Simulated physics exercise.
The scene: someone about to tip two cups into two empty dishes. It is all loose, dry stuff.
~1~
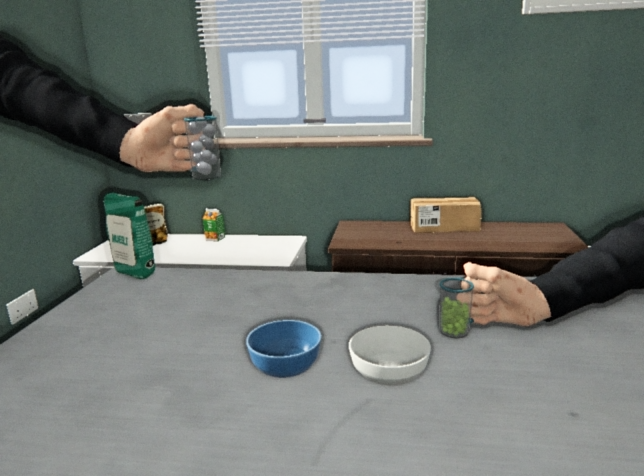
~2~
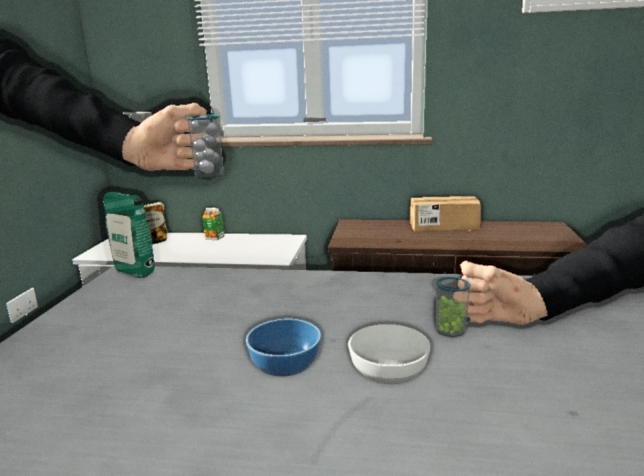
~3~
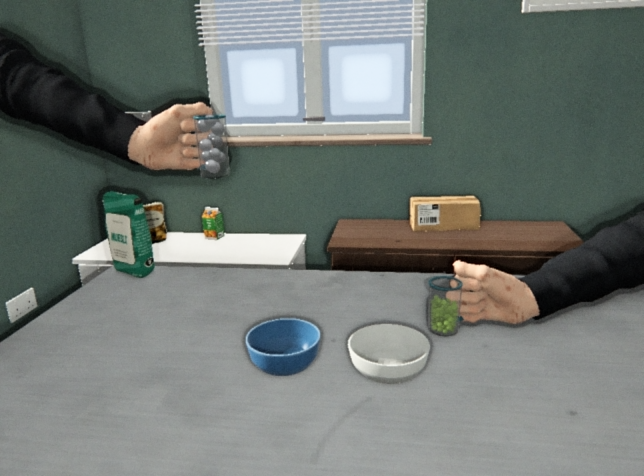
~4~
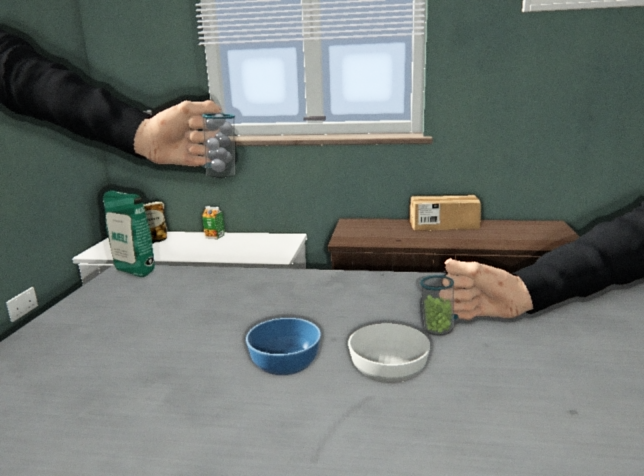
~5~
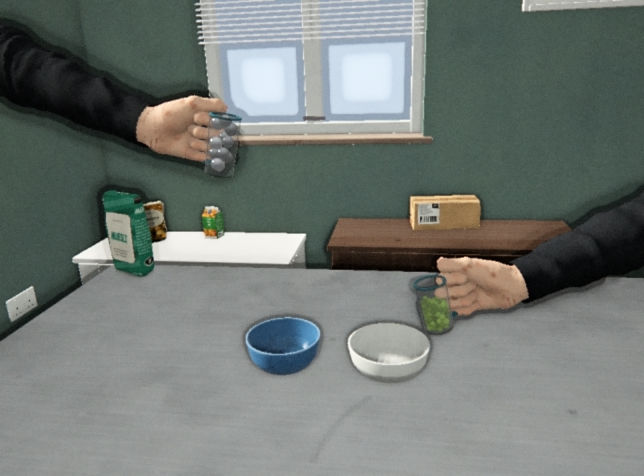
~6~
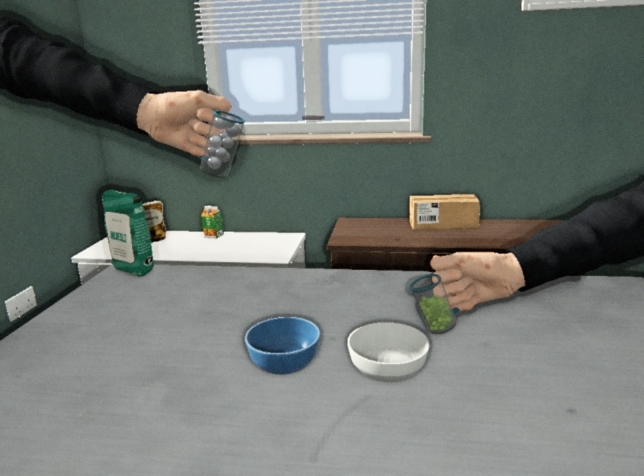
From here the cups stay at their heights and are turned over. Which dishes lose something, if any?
The left dish loses some pieces; the right one keeps them all.
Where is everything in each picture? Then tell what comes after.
Left dish at (275, 360), empty; left cup at (204, 148), holding steel balls, high above its dish; right dish at (388, 370), empty; right cup at (455, 308), holding dried peas, just above its dish, in the first frame.
Left cup at (206, 147), upright; right cup at (452, 307), upright, in the second frame.
Left cup at (213, 146), upright; right cup at (445, 306), upright, in the third frame.
Left cup at (220, 146), tipped 4°; right cup at (438, 306), tipped 4°, in the fourth frame.
Left cup at (222, 145), tipped 13°; right cup at (435, 305), tipped 13°, in the fifth frame.
Left dish at (274, 357); left cup at (221, 145), tipped 22°; right dish at (387, 366); right cup at (434, 304), tipped 22°, in the sixth frame.
Then, 0.51 s past the last view, left, all still in the cup; right, all still in the cup.
Then, 0.96 s past the last view, left, most still in the cup, a small part in the dish, about a quarter in the air; right, nearly all still in the cup, a stray few in the dish, a stray few in the air.
Then, 1.34 s past the last view, left, about half in the dish, a small part outside the dish, about half in the air; right, nearly all in the dish, a stray few in the air.
Finally, left, about half in the dish, about half outside the dish; right, all in the dish, none outside the dish.
